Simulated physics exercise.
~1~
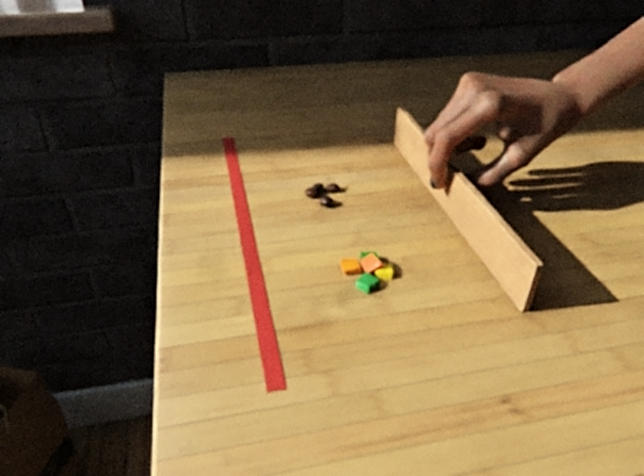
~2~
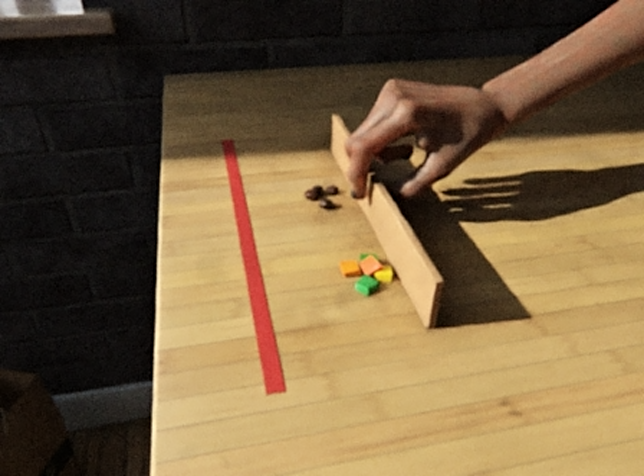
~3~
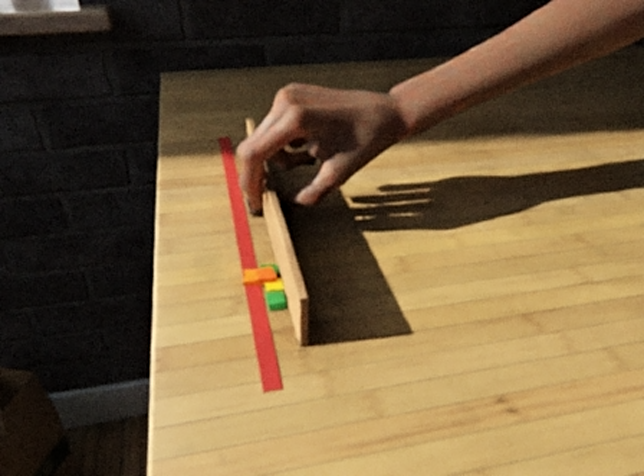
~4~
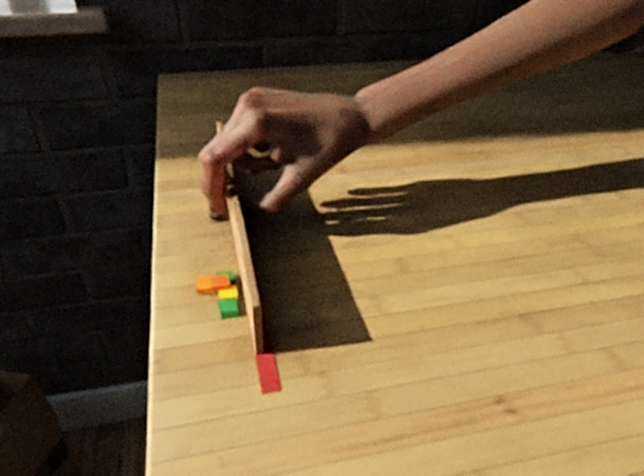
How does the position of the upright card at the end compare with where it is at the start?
At the start the card stands well to the right of both groups of small pieces and the red tape. By the end it is much further left, standing along the line of tape.
